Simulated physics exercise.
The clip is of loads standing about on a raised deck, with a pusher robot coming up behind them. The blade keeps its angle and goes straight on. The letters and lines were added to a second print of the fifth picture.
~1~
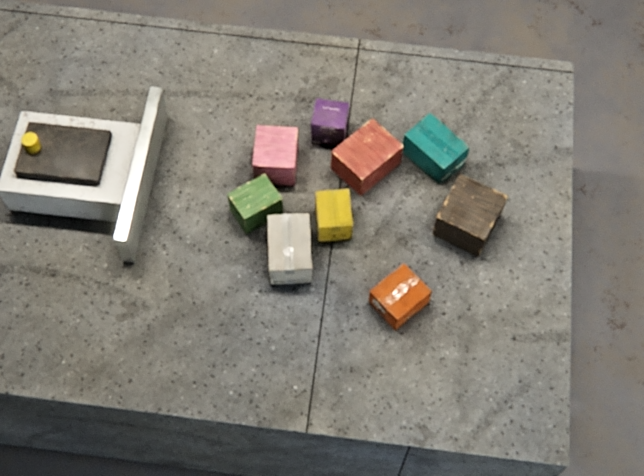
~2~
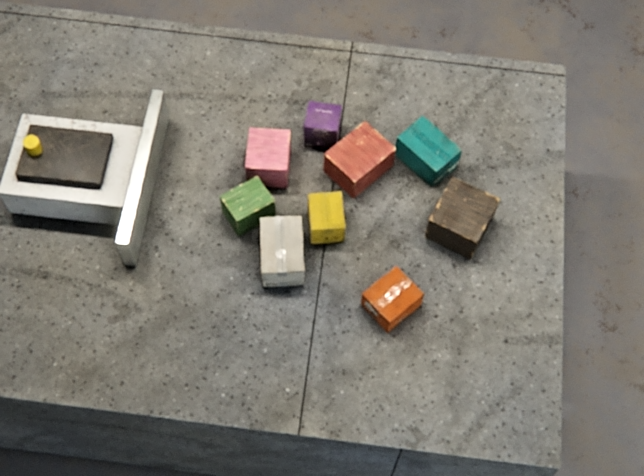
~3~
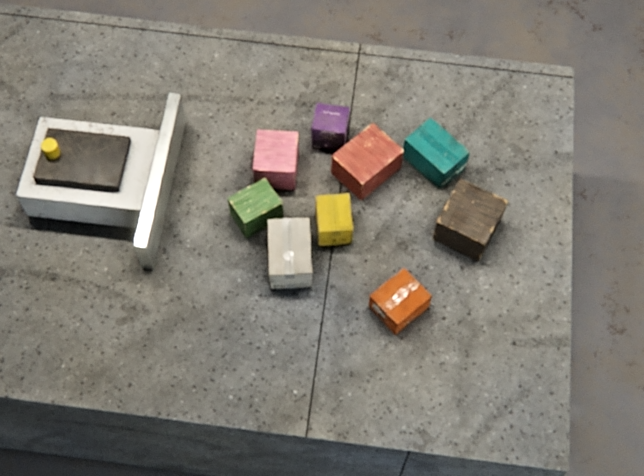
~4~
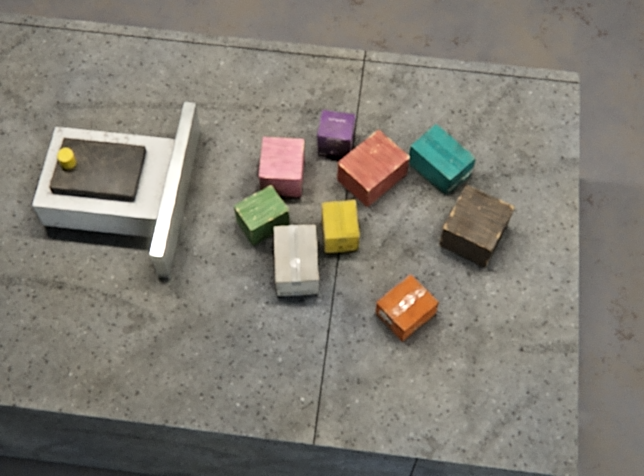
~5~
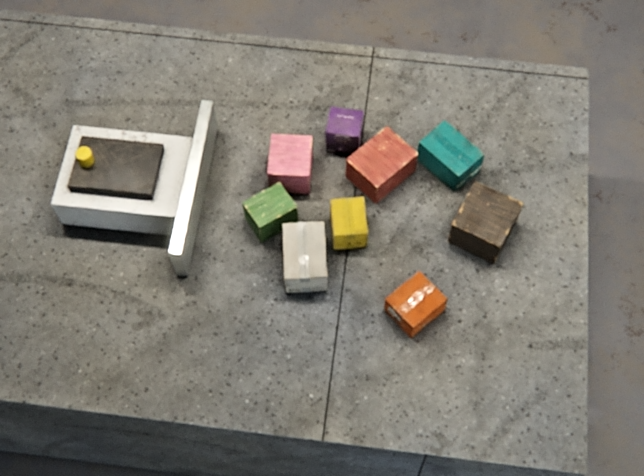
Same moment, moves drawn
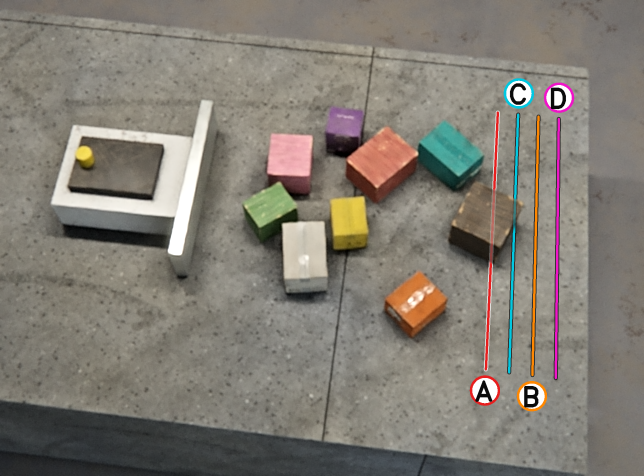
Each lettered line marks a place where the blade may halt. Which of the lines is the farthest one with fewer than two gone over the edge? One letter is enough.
As far as mark C.
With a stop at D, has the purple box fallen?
By then, no.
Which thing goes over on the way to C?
The black crate goes over.
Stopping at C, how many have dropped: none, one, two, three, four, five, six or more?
In all, one.
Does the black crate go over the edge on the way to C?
By then, yes.
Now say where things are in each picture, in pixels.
Turquoise box (435, 149); red crate (367, 157); pink crate (276, 156), in the first frame.
Robot (71, 156); orange parcel (392, 300), in the second frame.
Robot (89, 159); green crate (256, 208), in the third frame.
Robot (105, 169); black crate (476, 226), in the fourth frame.
Robot (123, 167); turquoise box (450, 156); red crate (381, 165); pink crate (290, 164), in the fifth frame.
On the marked copy, A at (492, 232); B at (536, 237); C at (514, 235); D at (557, 239).
Following C. Soon after the start, robot (239, 180); red crate (396, 166); white box (328, 262).
Later, robot (354, 193); black crate (537, 225); red crate (494, 173).
In the end, robot (446, 203); black crate over the edge; red crate (583, 183); one fallen.
As for the rest, A is within the limit but short; B drops three; D drops three.
